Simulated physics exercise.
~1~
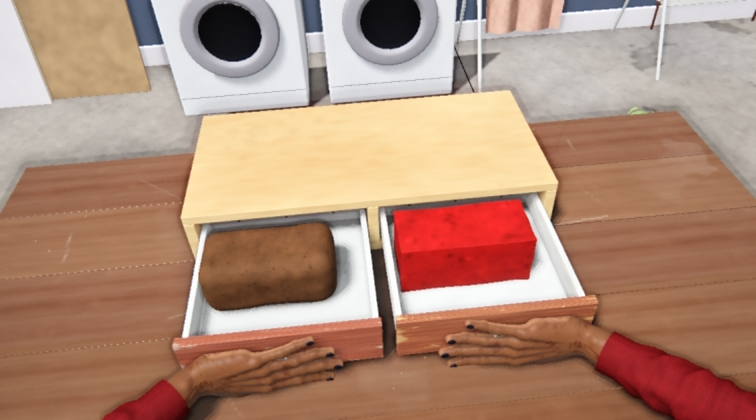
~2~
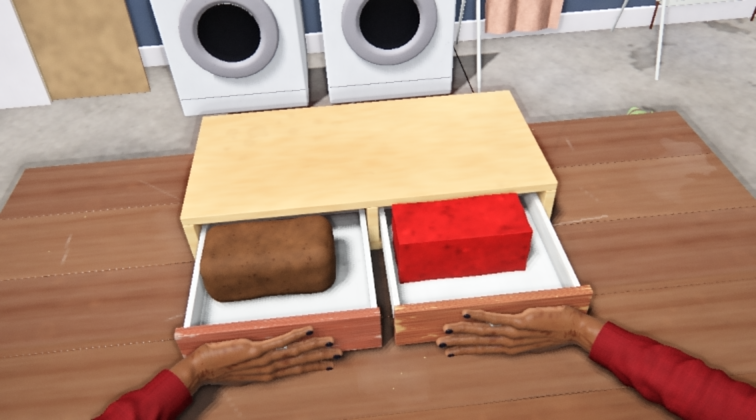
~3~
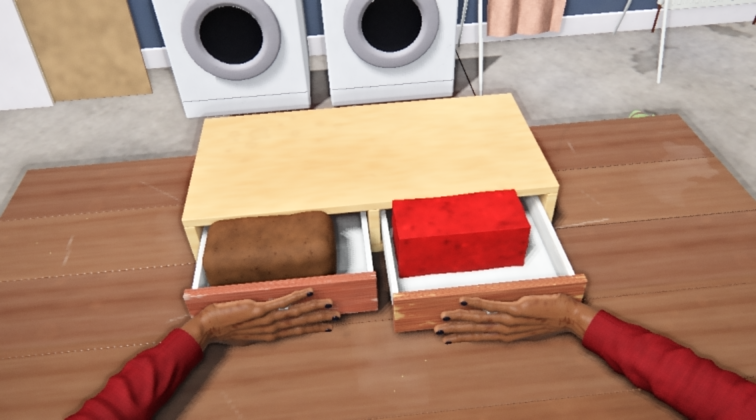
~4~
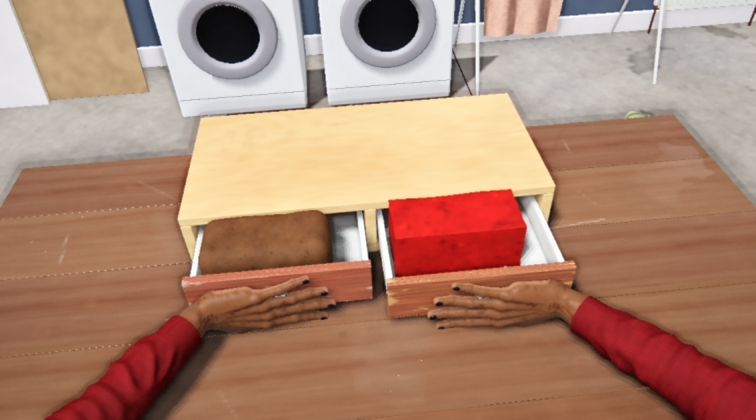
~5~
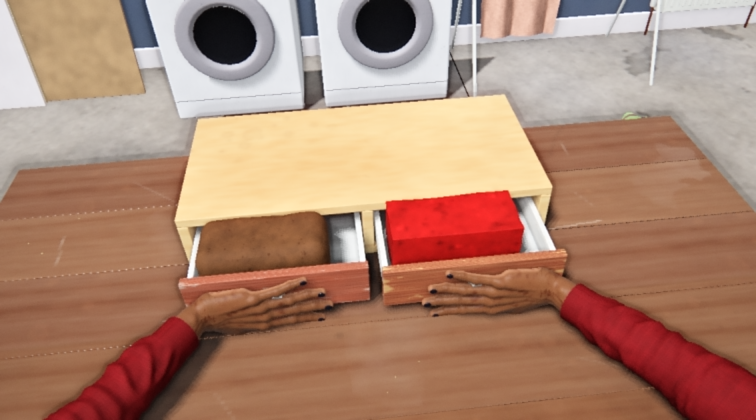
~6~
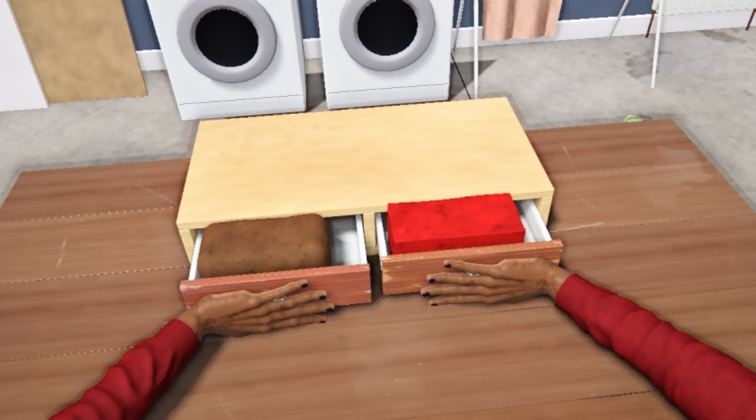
Two drawers holding a brown loaf and a red brick sliding partway into a small chest as hands push, both remaining ajar.
